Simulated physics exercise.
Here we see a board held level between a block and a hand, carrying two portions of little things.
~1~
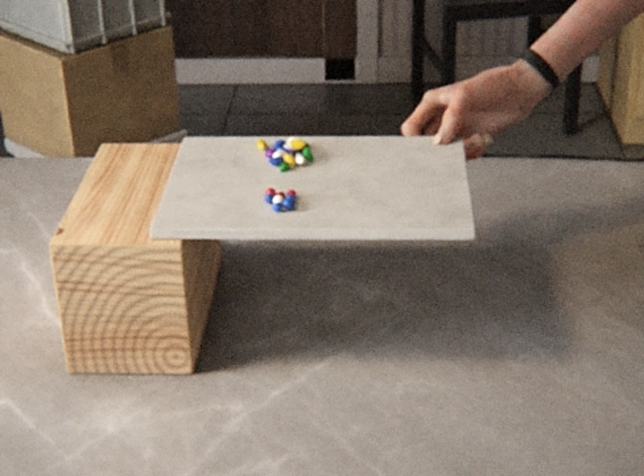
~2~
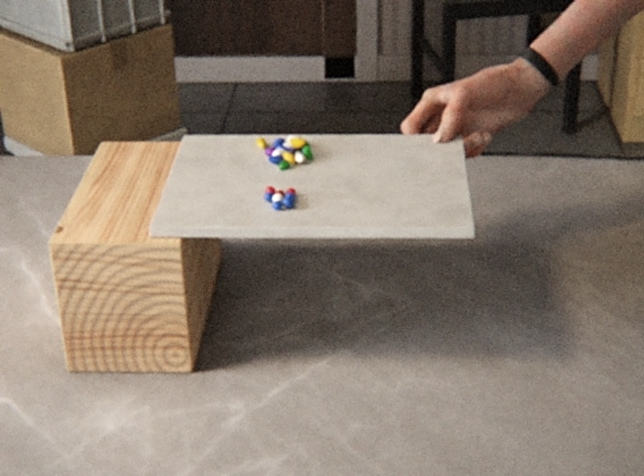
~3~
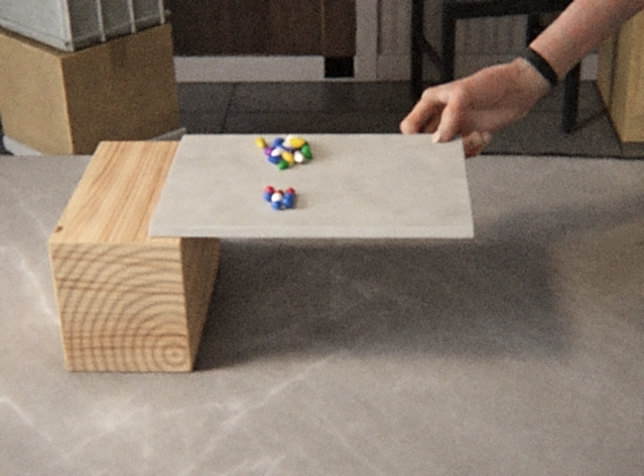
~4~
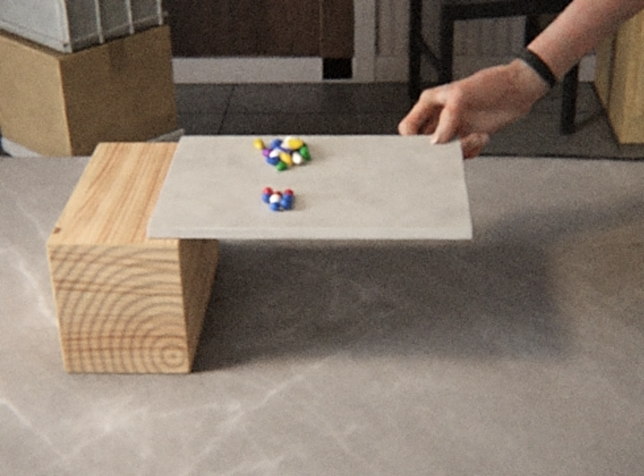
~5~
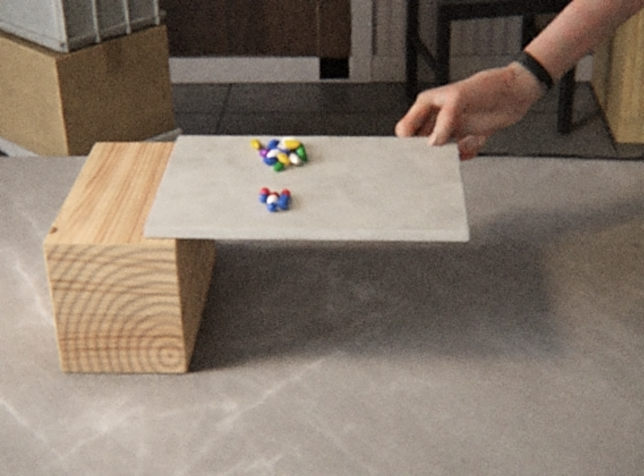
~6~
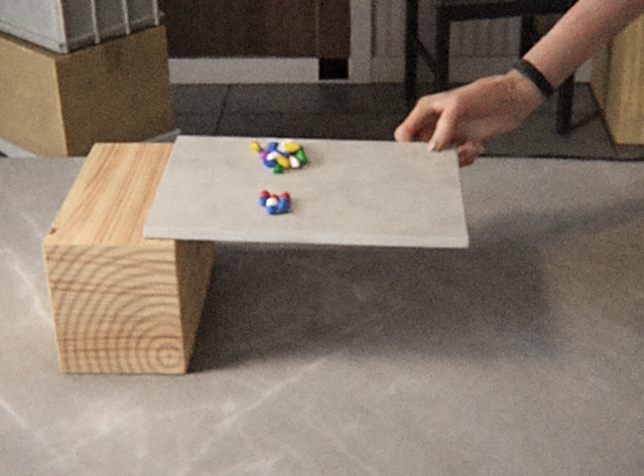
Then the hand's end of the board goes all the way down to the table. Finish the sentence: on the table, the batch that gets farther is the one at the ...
... front.
Then, 0.38 s on from there, board sloping at 11°; near batch the whole lot still on the board; far batch the whole lot still on the board.
Then, 0.87 s on from there, board sloping at 23°; near batch mostly less than half a board's length out; far batch the whole lot still on the board.
Then, 1.40 s on from there, board resting at 33°; near batch mostly one to two board lengths out; far batch mostly at the foot of the board.
In the end, board resting at 33°; near batch mostly more than two board lengths out, near half gone off the table; far batch mostly less than half a board's length out; the near batch has gone farther.
